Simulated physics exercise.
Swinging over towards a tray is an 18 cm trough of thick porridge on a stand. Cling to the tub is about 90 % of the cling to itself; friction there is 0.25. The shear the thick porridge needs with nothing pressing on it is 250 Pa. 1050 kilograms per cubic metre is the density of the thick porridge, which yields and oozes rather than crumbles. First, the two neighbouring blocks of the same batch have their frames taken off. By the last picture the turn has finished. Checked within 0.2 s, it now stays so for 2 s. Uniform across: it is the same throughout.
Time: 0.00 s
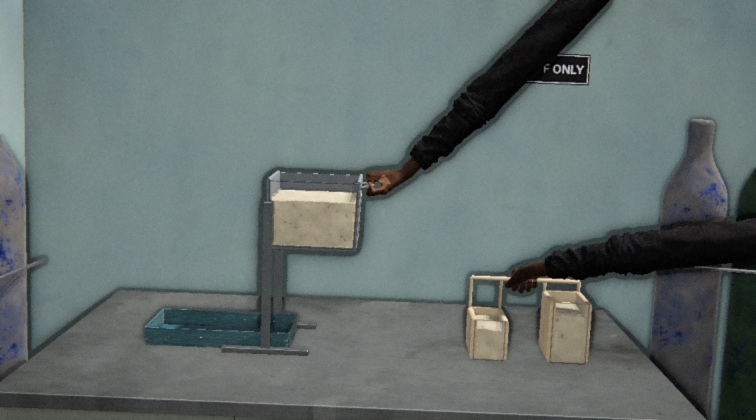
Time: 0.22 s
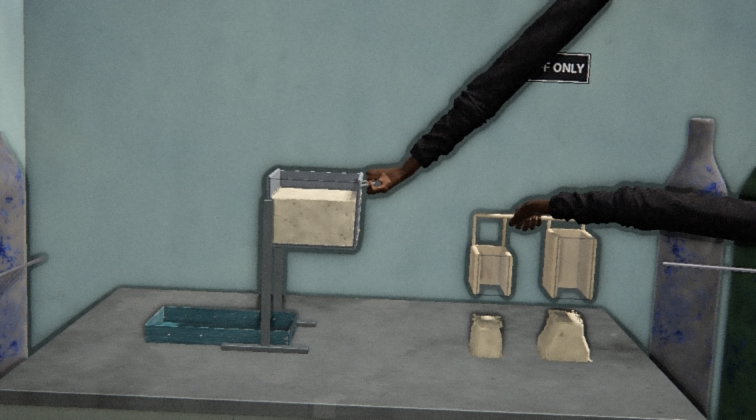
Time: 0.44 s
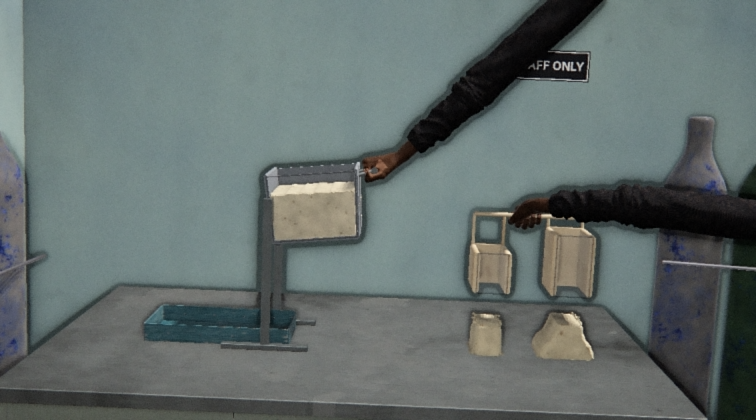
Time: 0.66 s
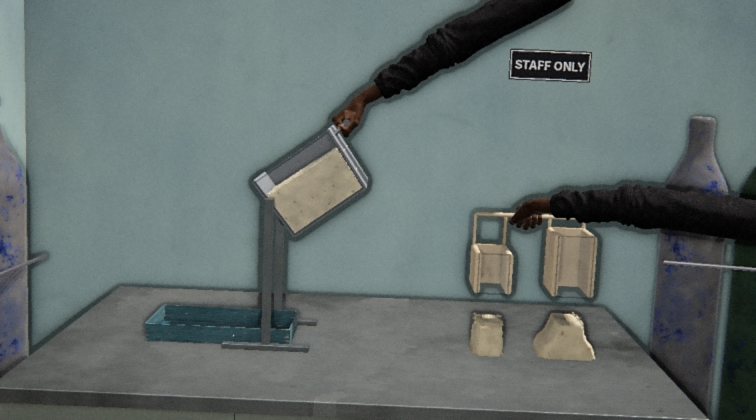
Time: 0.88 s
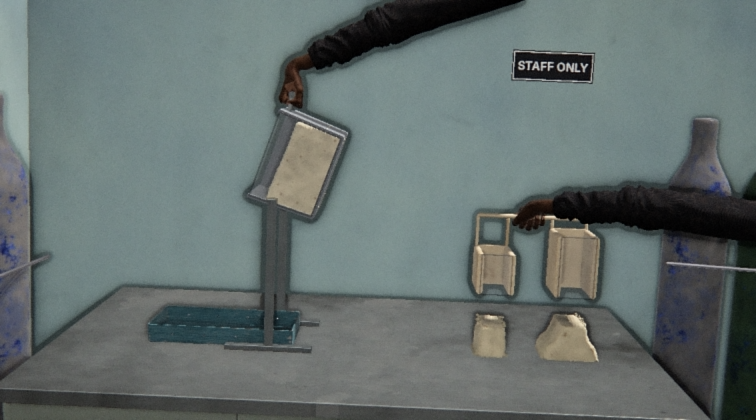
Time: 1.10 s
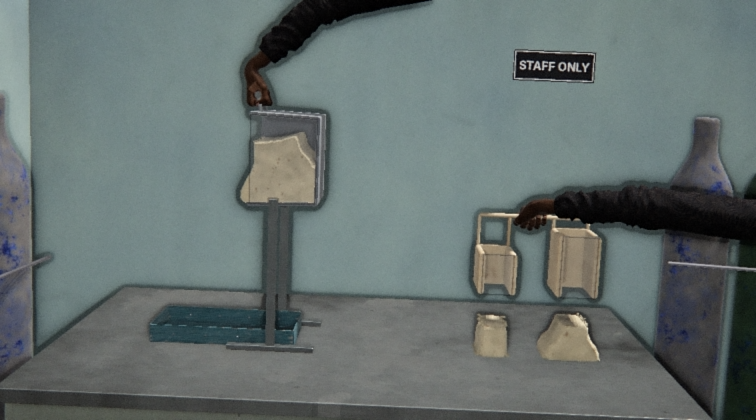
Two wooden moulds were lifted by a hand off a pair of pale blocks, which sagged a little, and then another hand swung a clear tub of thick porridge leftwards onto its side above a tray.
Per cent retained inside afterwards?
Retained: About 42 %.
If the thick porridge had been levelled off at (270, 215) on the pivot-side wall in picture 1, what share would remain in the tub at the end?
70 %.
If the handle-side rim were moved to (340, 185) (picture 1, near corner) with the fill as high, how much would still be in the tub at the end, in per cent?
I'd say around 55 percent would remain in the tub at the end.
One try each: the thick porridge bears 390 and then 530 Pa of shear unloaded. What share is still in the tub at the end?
You'd see 50 percent the first time and 65 percent the second.
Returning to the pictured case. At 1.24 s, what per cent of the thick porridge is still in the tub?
Close to 65 in a hundred.
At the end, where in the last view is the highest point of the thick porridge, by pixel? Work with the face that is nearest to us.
Around (293, 176).
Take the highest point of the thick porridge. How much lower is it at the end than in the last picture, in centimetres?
About 10 cm.
After 1.24 s, the tub is at 90 degrees and holds 67 %.
After 1.41 s, the tub is at 90 degrees and holds 44 %.
After 1.58 s, the tub is at 90 degrees and holds 42 %.
After 1.75 s, the tub is at 90 degrees and holds 42 %.
After 3.10 s, the tub is at 90 degrees and holds 42 %.
